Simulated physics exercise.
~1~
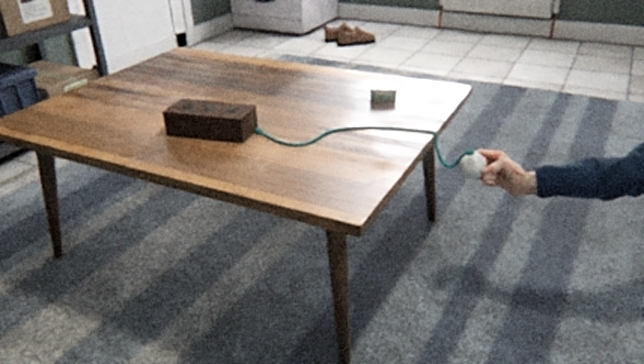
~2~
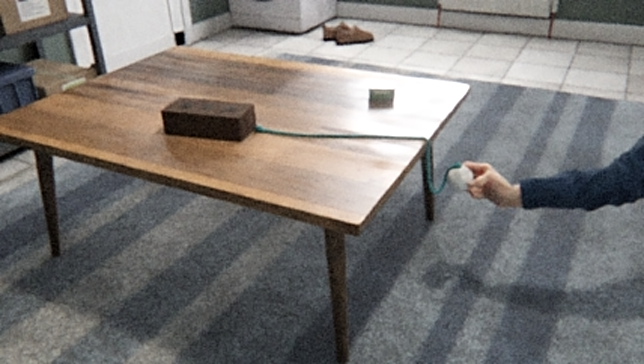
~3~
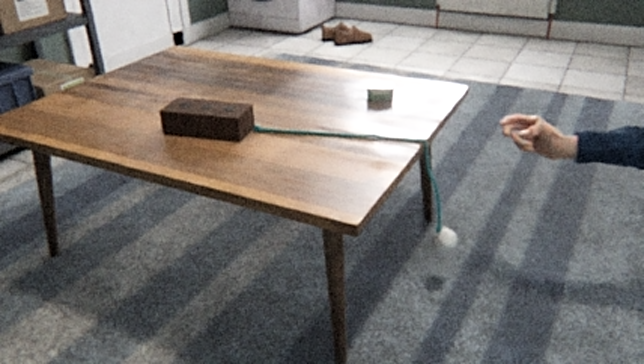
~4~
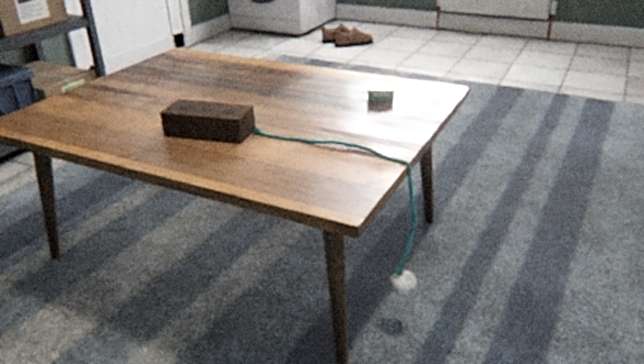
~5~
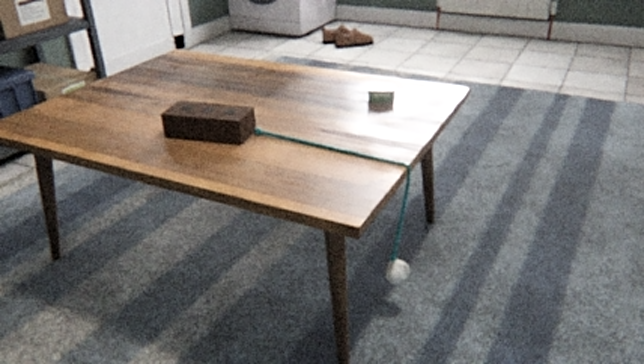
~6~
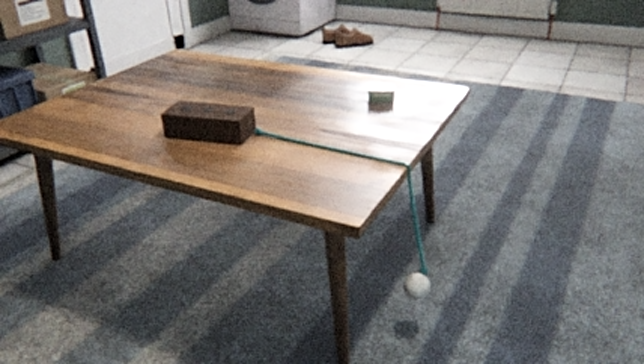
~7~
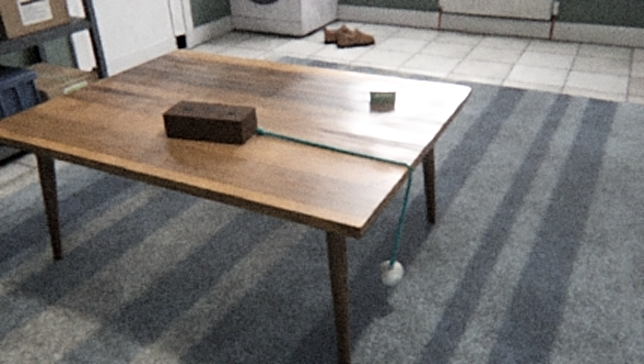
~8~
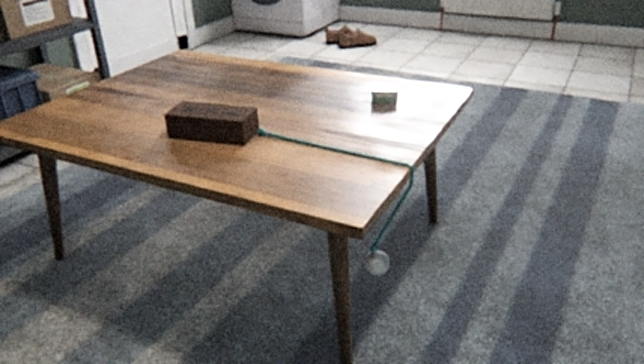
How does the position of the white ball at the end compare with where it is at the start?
At the start the white ball is held in a hand out past the right side of the table. By the end it is lower and farther left, hanging from the cord below the table's edge.
